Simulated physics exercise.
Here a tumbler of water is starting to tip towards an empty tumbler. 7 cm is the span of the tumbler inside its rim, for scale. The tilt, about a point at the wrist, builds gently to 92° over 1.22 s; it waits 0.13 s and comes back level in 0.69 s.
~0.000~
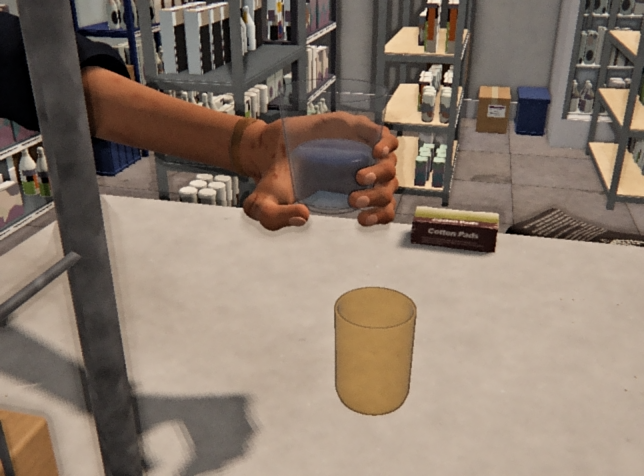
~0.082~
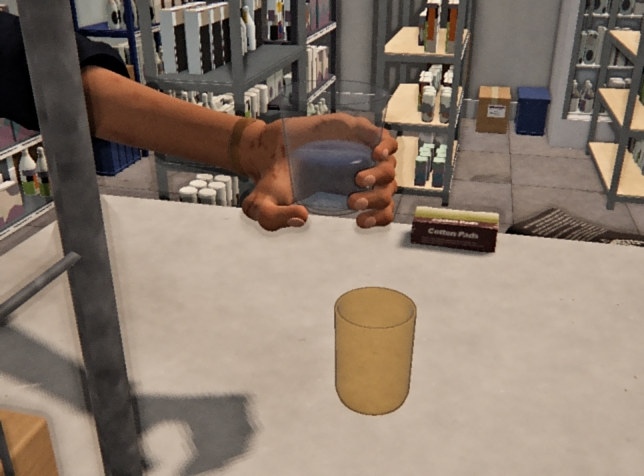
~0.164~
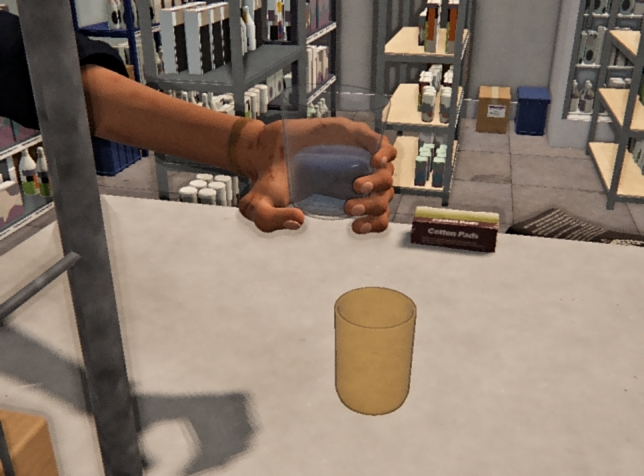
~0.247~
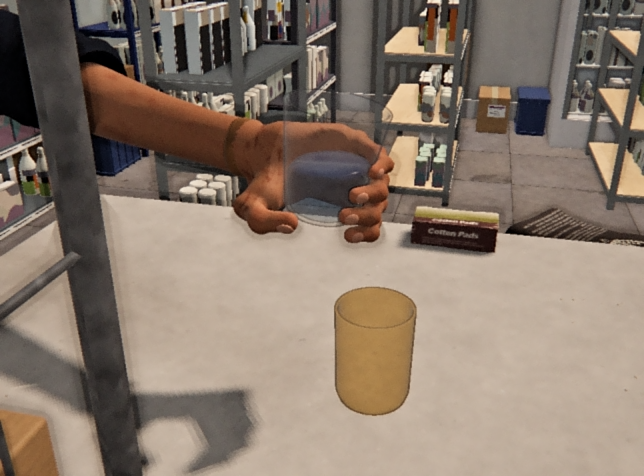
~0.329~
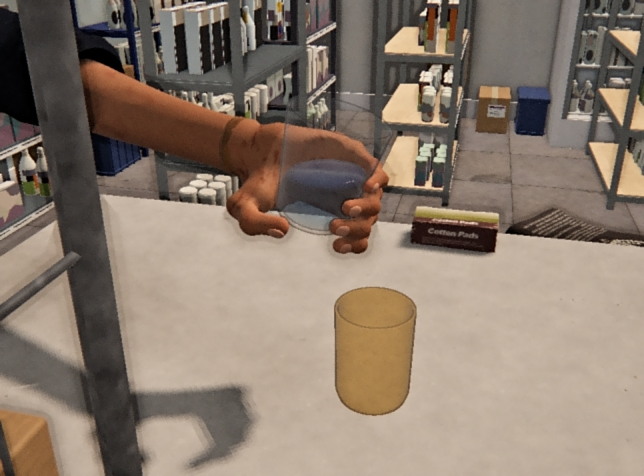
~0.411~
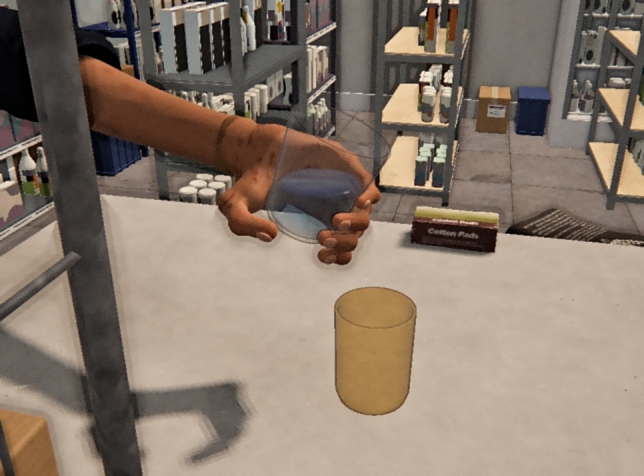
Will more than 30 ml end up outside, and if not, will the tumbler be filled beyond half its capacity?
Over 30 ml spilt outside.
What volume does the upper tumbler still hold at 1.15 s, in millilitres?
Roughly 70 ml is still in it.
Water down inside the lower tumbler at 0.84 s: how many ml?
At that moment it holds close to 0 ml.
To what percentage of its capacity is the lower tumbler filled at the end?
It finishes about 10 percent full.
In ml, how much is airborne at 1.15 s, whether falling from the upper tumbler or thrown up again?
I'd say some 60 ml of liquid is up in the air.
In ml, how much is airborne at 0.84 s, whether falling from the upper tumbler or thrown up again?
Estimate: Close to 10 ml.
After 0.84 s the tilt is 71° and the tumbler has 0 ml, the tumbler 170 ml, and 0 ml is on the work surface.
After 1.15 s the tilt is 91° and the tumbler has 30 ml, the tumbler 70 ml, and 20 ml is on the work surface.
After 1.48 s the tilt is 84° and the tumbler has 30 ml, the tumbler 15 ml, and 115 ml is on the work surface.
After 1.83 s the tilt is 19° and the tumbler has 35 ml, the tumbler 10 ml, and 135 ml is on the work surface.
In the end the tumbler has 35 ml, the tumbler 10 ml, and 135 ml is on the work surface.
